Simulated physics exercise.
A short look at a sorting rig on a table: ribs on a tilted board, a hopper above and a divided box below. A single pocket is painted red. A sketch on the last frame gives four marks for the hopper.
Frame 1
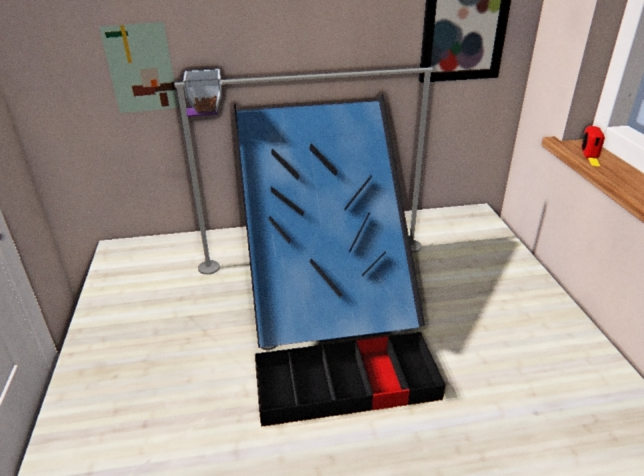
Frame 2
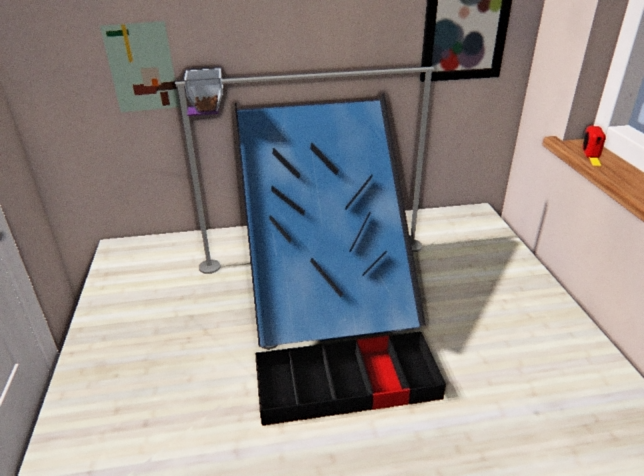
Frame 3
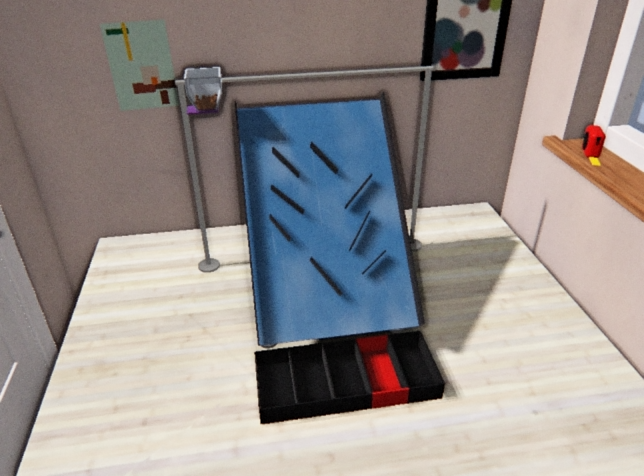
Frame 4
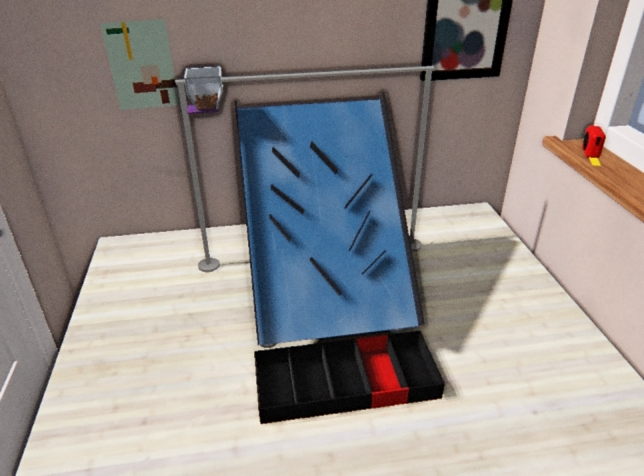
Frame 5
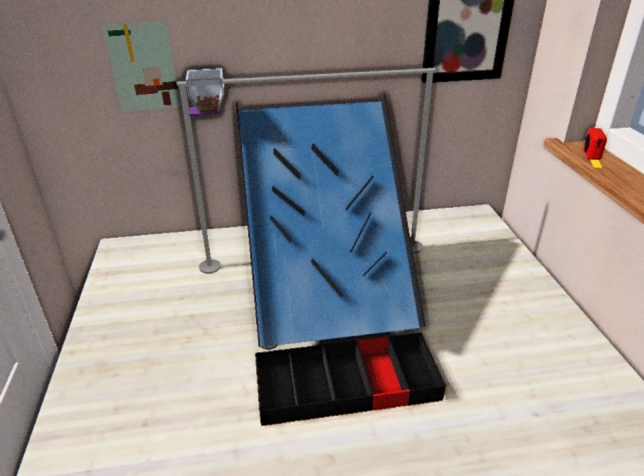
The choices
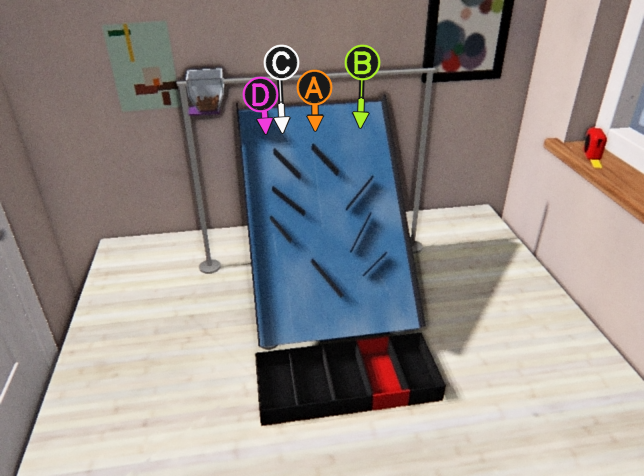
Blue tilted board with dark ribs standing above a black divided box with one red pocket, nothing visibly moving.
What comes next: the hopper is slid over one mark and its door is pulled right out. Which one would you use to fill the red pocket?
Choose A.
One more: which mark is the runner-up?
The answer is C.
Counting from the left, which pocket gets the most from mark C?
The fourth from the left.
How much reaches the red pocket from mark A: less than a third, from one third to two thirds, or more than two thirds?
Mark A gives more than two thirds.
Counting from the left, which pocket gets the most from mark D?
The first.
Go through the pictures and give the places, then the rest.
The first picture shows hopper near (206, 104), cereal balls, door shut.
The second picture shows ribs (273, 148) to (300, 174), (312, 143) to (338, 171), (272, 186) to (305, 212).
The third picture shows ribs (347, 205) to (372, 174), (270, 214) to (290, 238), (351, 248) to (370, 211).
The fourth picture shows ribs (311, 257) to (342, 294), (364, 272) to (386, 250).
The fifth picture shows red pocket near (391, 399), number 4 of 5 from the left.
On the marked copy, mark A meets the board at (315, 125); mark B meets the board at (360, 122); mark C meets the board at (282, 127); mark D meets the board at (265, 128).
With A, all but a few in the red pocket, a small share in other pockets.
With B, close to a third in the red pocket, close to half in other pockets, only a few outside the box.
With C, close to two thirds in the red pocket, close to a third in other pockets.
With D, close to a third in the red pocket, close to two thirds in other pockets.
